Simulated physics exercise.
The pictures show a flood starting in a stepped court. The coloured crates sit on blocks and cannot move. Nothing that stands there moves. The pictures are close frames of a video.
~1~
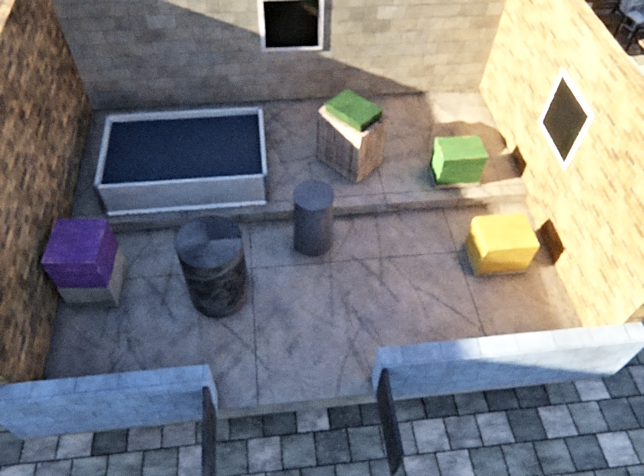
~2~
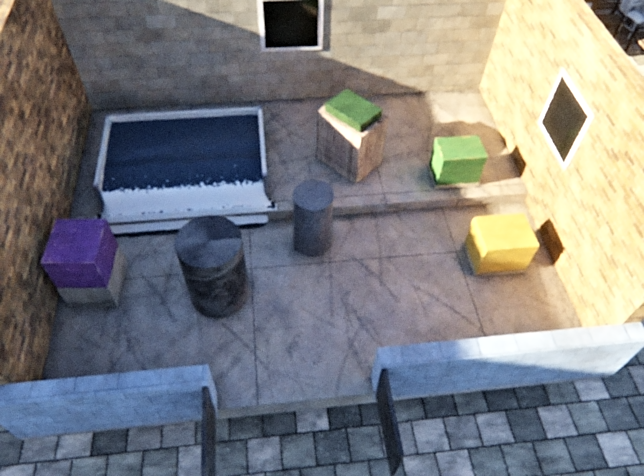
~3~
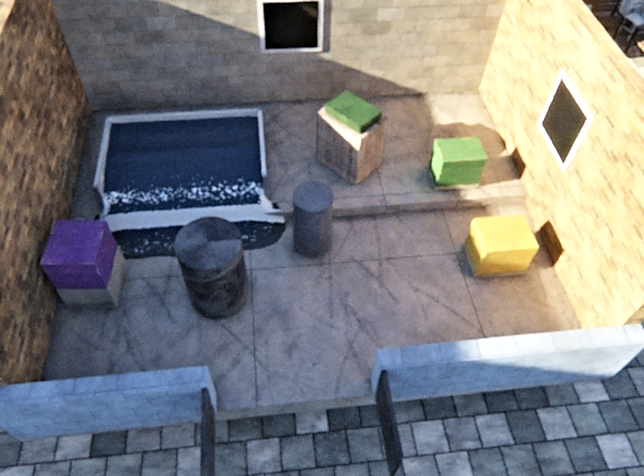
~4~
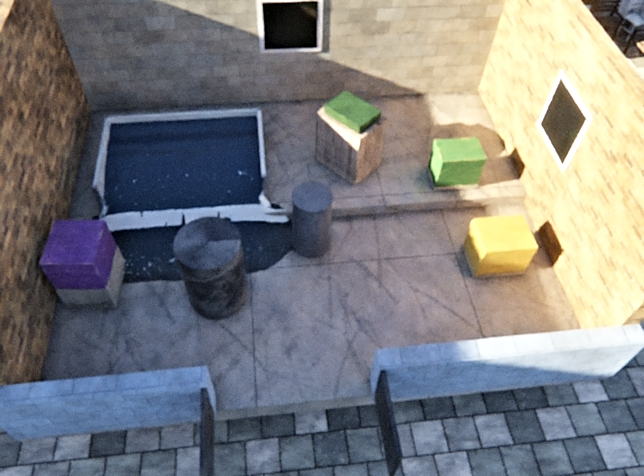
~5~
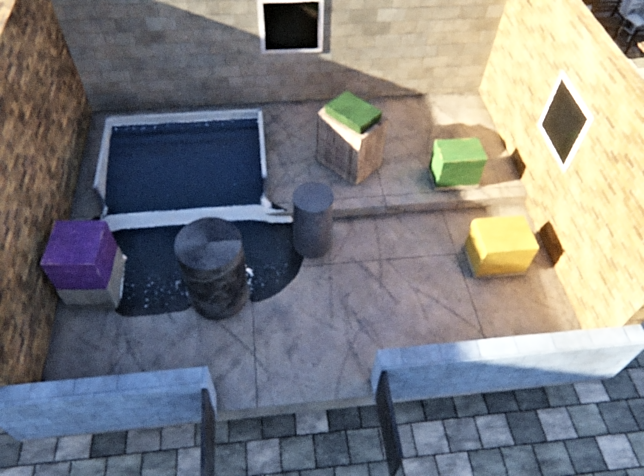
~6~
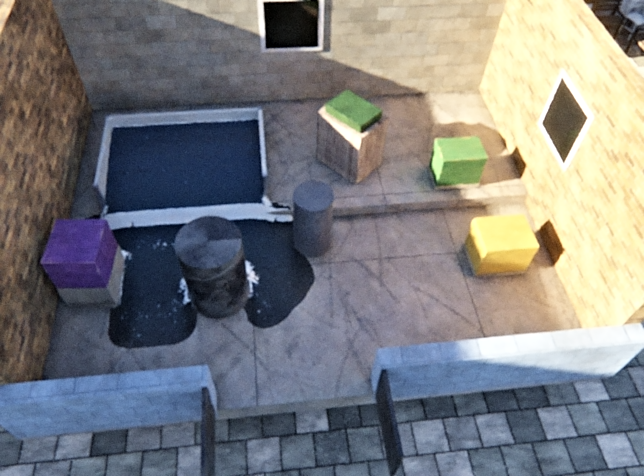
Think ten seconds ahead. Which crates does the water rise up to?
In the end: The yellow crate is soaked; the green crate keeps dry; the purple crate keeps dry.
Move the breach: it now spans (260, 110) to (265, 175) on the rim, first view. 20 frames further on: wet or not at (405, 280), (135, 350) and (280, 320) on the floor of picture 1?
As listed: Under water, not flooded, clear.
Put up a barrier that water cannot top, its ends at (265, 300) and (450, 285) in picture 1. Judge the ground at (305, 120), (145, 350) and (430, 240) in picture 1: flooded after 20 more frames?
As listed: Clear, flooded, covered.
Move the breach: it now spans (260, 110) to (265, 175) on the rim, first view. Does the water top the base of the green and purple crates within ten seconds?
My reading: The green one is topped; the purple one stays dry.
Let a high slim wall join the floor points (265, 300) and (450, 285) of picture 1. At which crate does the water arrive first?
That is the purple-painted one.
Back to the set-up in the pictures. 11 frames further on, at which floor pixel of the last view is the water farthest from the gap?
Around (494, 362).
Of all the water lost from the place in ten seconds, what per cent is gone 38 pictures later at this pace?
Near 65 in a hundred.
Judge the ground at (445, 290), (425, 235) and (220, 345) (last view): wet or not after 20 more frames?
In that order: Covered, not flooded, awash.
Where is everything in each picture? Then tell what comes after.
The first frame shows still water in the open tank at (185, 149).
In the second frame, the front is at a hidden place, out from the gap at (186, 197).
In the third frame, the front is at a hidden place, out from the gap at (186, 200).
In the fourth frame, the front is at a hidden place, out from the gap at (186, 201).
In the fifth frame, water pours out at (186, 202) and has run to (270, 290).
In the sixth frame, the front is at (272, 320), out from the gap at (187, 201).
A moment on, water covers 25 % of the floor; the yellow crate not reached, the green crate not reached, the purple crate water round its plinth.
Next, water covers 40 % of the floor; the yellow crate not reached, the green crate not reached, the purple crate water round its plinth.
Then, water covers 45 % of the floor; the yellow crate water round its plinth, the green crate not reached, the purple crate water round its plinth.
Later, water covers 55 % of the floor; the yellow crate water round its plinth, the green crate not reached, the purple crate water round its plinth.
In the end, water covers 55 % of the floor; the yellow crate was topped, the green crate stayed above the water, the purple crate stayed above the water.
